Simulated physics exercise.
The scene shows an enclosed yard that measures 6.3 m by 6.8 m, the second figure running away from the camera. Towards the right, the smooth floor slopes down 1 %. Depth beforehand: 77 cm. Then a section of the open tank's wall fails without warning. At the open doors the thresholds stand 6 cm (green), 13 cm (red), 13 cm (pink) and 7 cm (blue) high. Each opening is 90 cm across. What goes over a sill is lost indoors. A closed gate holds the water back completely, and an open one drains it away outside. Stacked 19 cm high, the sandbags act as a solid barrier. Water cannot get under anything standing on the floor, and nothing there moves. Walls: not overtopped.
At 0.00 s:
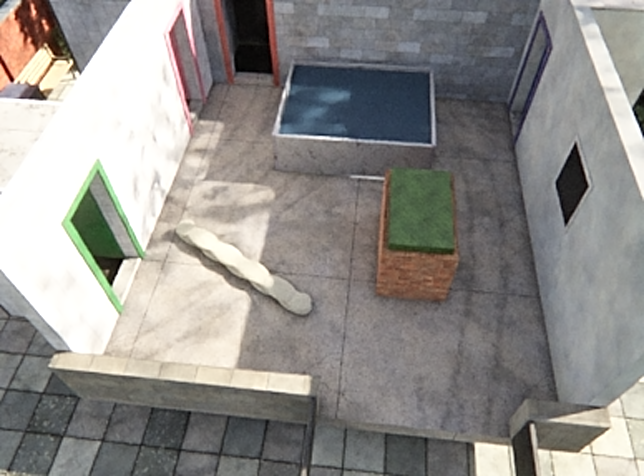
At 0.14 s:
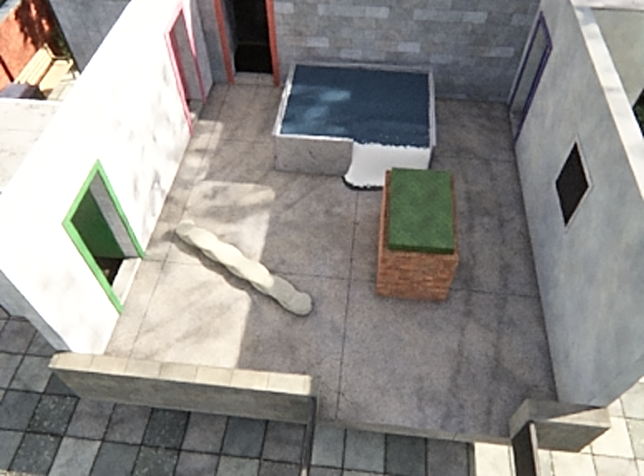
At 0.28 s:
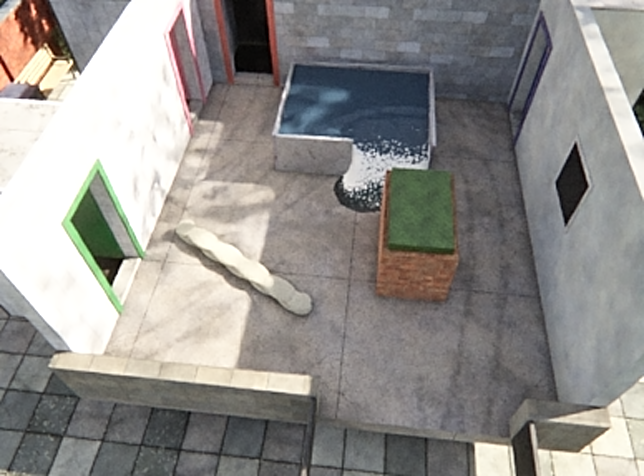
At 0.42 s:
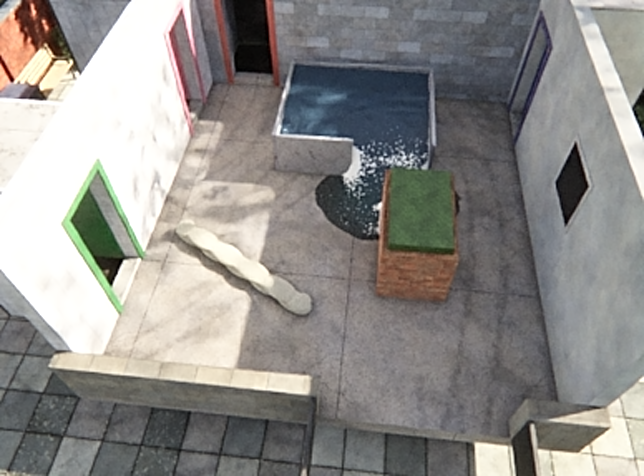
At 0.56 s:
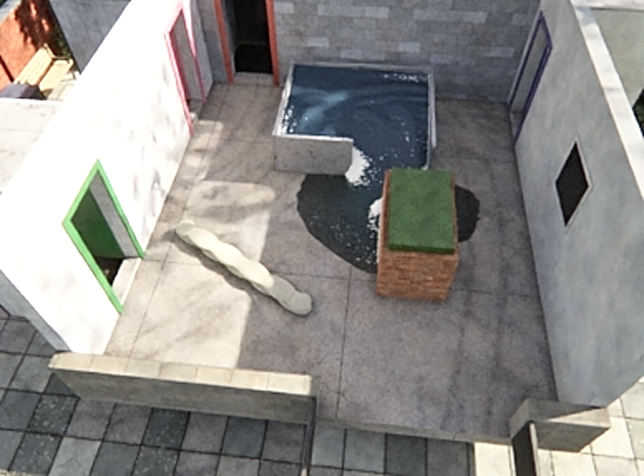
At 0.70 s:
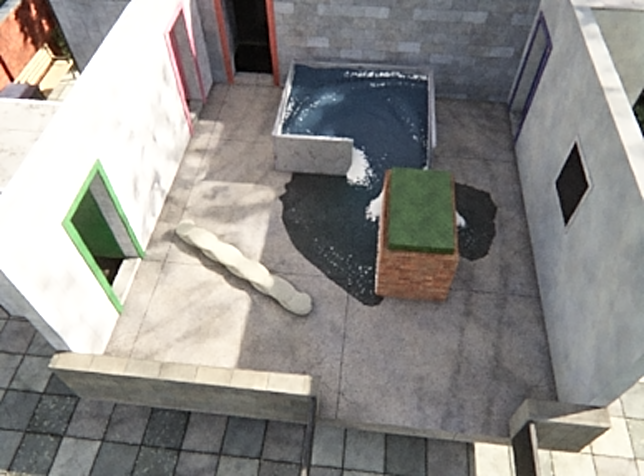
A walled concrete yard with grey paving outside its low front wall is seen from high above by a still camera. A pale tank of dark water stands at the back, before a brick block topped with green, with lumpy cream sandbags to the left and green, pink, red and purple door surrounds. Water pours foaming from the tank's front, spreading around the block in a widening dark pool.
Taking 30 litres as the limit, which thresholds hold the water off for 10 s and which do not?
Result: Green door: Short of the limit. Red door: Short of the limit. Pink door: Short of the limit. Blue door: Beyond the limit.
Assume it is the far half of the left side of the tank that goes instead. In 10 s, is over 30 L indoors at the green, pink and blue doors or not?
Green falls short; pink exceeds; blue falls short.
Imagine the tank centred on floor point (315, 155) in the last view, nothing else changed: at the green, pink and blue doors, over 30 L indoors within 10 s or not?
Well, against that limit, at green it's too much, at pink it's within bounds, and at blue it's within bounds.
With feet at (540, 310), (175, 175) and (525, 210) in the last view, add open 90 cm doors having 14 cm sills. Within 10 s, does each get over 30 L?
So, in the order given, it's shy of the mark, then shy of the mark, then beyond the mark.
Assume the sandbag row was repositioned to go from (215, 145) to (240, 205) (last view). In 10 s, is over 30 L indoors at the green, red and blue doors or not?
Then, at the green door it's exceeded, at the red door it's not exceeded, at the blue door it's exceeded.
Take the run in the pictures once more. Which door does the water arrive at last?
Answer: The red door.
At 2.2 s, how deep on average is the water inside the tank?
It averages close to 44 cm.
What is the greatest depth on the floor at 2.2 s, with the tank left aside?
Max depth: About 52 centimetres.
After 1.4 s water covers 30 % of the floor and is deepest (65 cm) near (400, 213); green door not reached, red door not reached, pink door not reached, blue door not reached.
After 2.2 s water covers 50 % of the floor and is deepest (52 cm) near (400, 213); green door not reached, red door not reached, pink door not reached, blue door 6 cm at the sill, 0 L in.
After 3.5 s water covers 80 % of the floor and is deepest (35 cm) near (400, 213); green door 3 cm at the sill, 0 L in, red door not reached, pink door 3 cm at the sill, 0 L in, blue door 7 cm at the sill, 0 L in.
After 6.0 s water covers 95 % of the floor and is deepest (22 cm) near (400, 213); green door 6 cm at the sill, 3 L in, red door 13 cm at the sill, 4 L in, pink door 5 cm at the sill, 0 L in, blue door 10 cm at the sill, 17 L in.
After 10.0 s water covers 95 % of the floor and is deepest (14 cm) near (517, 231); green door 3 cm at the sill, 4 L in, red door 11 cm at the sill, 12 L in, pink door 11 cm at the sill, 0 L in, blue door 11 cm at the sill, 67 L in.
